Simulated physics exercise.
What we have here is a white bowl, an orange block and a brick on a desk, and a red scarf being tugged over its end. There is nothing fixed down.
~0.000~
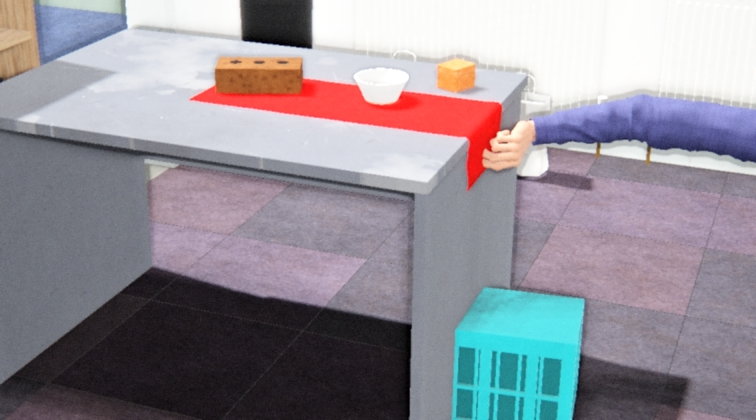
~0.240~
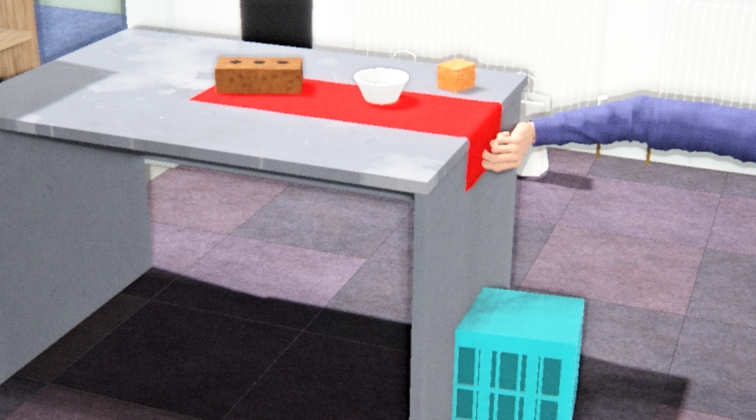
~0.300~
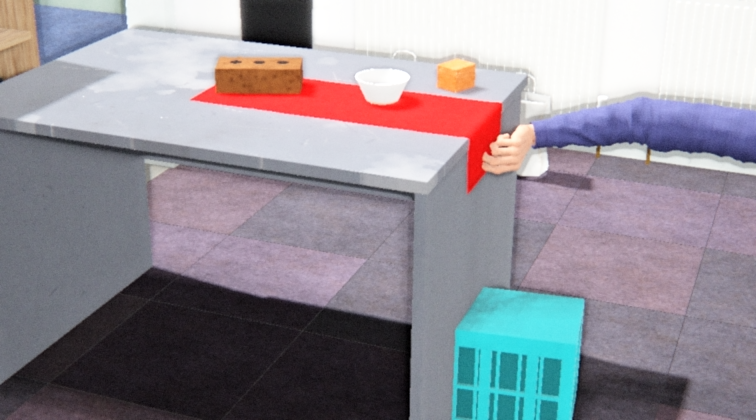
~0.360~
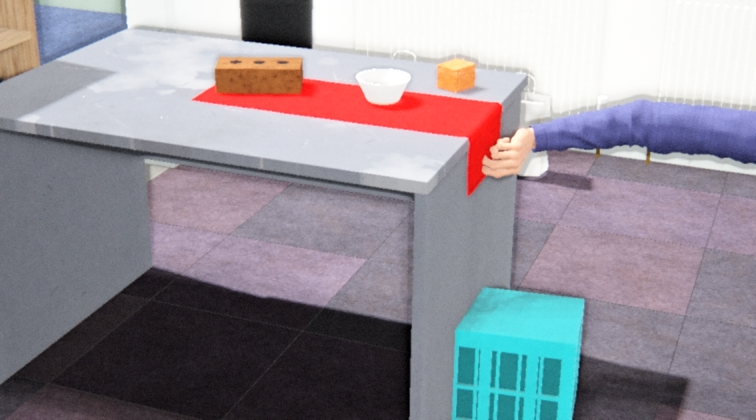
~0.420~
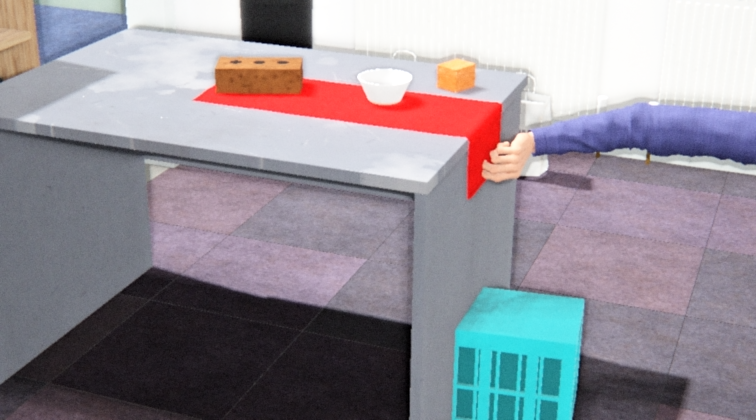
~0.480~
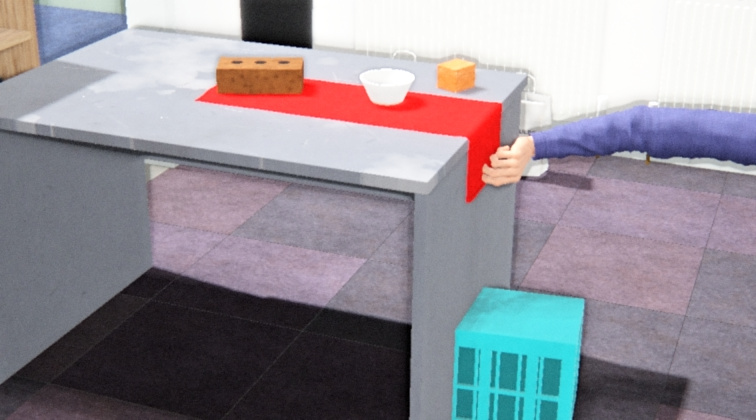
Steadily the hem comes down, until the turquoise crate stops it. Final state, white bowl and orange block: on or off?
White bowl - off; orange block - on.
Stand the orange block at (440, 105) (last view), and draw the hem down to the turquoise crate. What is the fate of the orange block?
Off.
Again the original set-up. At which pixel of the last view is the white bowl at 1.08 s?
I'd say close to (427, 94).
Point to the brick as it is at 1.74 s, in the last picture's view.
About (346, 87).
After 1.08 s, hem going down; bowl carried along near (427, 94); block unmoved.
After 1.74 s, hem going down; bowl carried along near (477, 100); block unmoved.
At rest, hem on the crate; bowl down below; block unmoved. The white bowl is carried off the end and the orange block stays on the table.
